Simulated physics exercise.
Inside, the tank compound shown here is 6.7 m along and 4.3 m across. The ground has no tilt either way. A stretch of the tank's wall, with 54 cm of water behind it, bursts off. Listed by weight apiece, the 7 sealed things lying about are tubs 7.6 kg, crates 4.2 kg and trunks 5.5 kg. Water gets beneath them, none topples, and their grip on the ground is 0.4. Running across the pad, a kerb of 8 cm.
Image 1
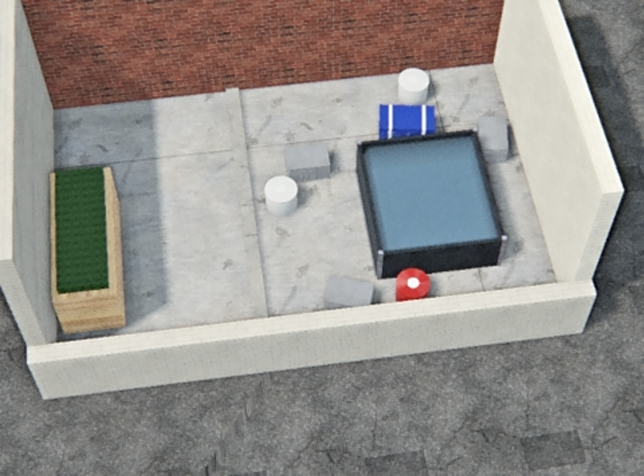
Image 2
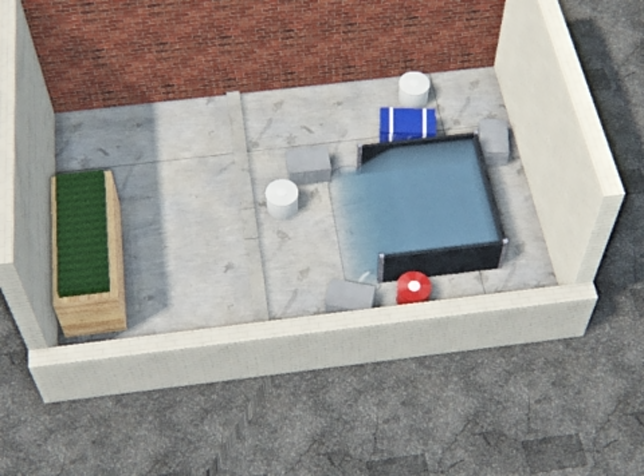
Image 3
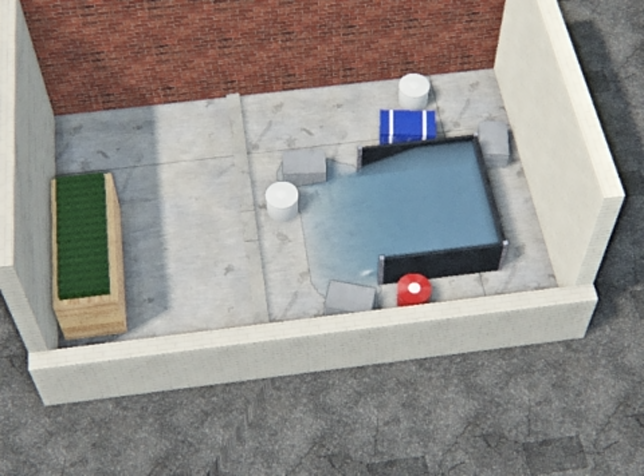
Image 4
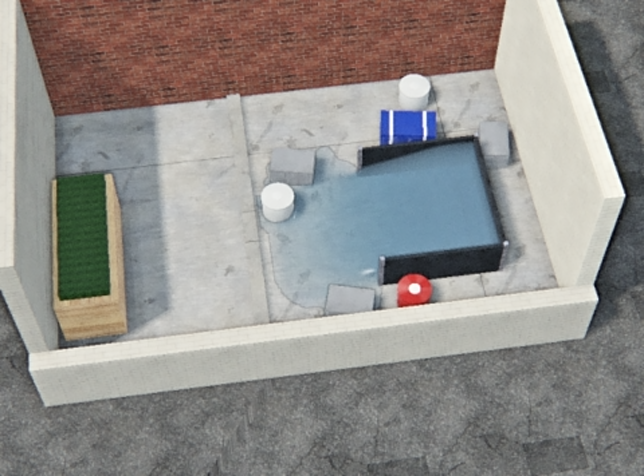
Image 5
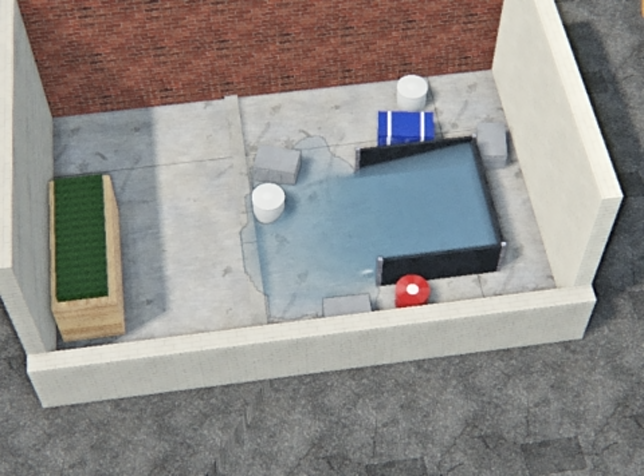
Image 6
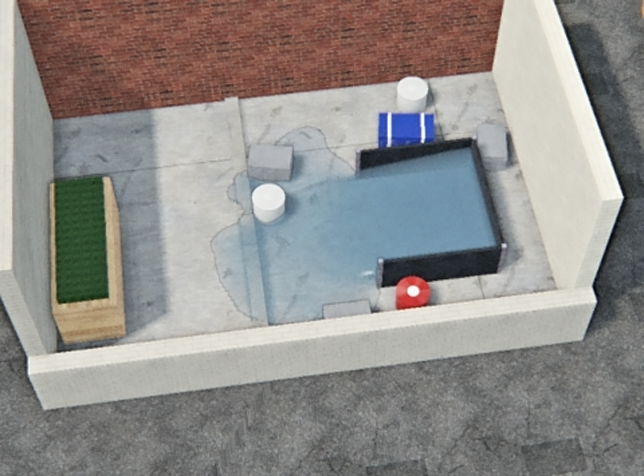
Water pours from the tank's open left side and spreads left, nudging a few grey and white objects.
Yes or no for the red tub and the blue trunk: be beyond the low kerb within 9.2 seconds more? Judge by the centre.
Going by the centre, the red tub fails to get over and the blue trunk fails to get over.
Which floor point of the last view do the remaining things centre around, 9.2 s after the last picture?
That lands at roughly (425, 175).
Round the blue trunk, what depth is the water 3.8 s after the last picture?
1 cm, roughly.
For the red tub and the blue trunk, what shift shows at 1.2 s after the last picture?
About 0 cm and 0 cm, respectively.
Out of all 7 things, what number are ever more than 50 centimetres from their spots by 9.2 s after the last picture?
By my tally, 7.
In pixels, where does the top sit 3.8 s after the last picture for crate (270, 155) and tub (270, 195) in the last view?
Approx. (367, 133); approx. (126, 106).
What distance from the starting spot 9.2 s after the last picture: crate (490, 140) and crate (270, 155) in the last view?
Respectively 40 and 200 centimetres.
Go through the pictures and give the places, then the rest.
The first frame shows the red tub at (413, 283), on the bottom; the blue trunk at (407, 117), on the bottom; 2.8 m2 under water; 0 of 7 have shifted.
The second frame shows the red tub at (414, 286) rests on the ground; the blue trunk at (408, 120), on the bottom; 3.7 m2 under water; 0 of 7 have shifted.
The third frame shows the red tub at (414, 288), on the bottom; the blue trunk at (408, 122) rests on the ground; water covers 4.7 m2; 1 of 7 have shifted.
The fourth frame shows the red tub at (415, 289), on the bottom; the blue trunk at (408, 123), on the bottom; water covers 5.8 m2; 2 of 7 have shifted.
The fifth frame shows the red tub at (413, 290) rests on the ground; the blue trunk at (406, 124) rests on the ground; 7.0 m2 under water; 3 of 7 have shifted.
The sixth frame shows the red tub at (413, 291), on the bottom; the blue trunk at (406, 125), on the bottom; water covers 8.3 m2; 3 of 7 have shifted.
Then, 1.2 s after the last picture the red tub is near (413, 291), 0.0 m from its start, aground; the blue trunk is near (406, 125), 0.0 m from its start, aground; 1 of 7 are over the mark; 1 afloat.
Then, 3.8 s after the last picture the red tub is near (447, 284), 0.5 m from its start, aground; the blue trunk is near (417, 134), 0.2 m from its start, aground; 1 of 7 are over the mark; 3 afloat.
Then, 6.2 s after the last picture the red tub is near (535, 266), 1.7 m from its start, aground; the blue trunk is near (440, 137), 0.5 m from its start, afloat; 1 of 7 are over the mark; 4 afloat.
Then, 9.2 s after the last picture the red tub is near (516, 205), 2.0 m from its start, afloat; the blue trunk is near (455, 123), 0.7 m from its start, afloat; 1 of 7 are over the mark; 7 afloat.
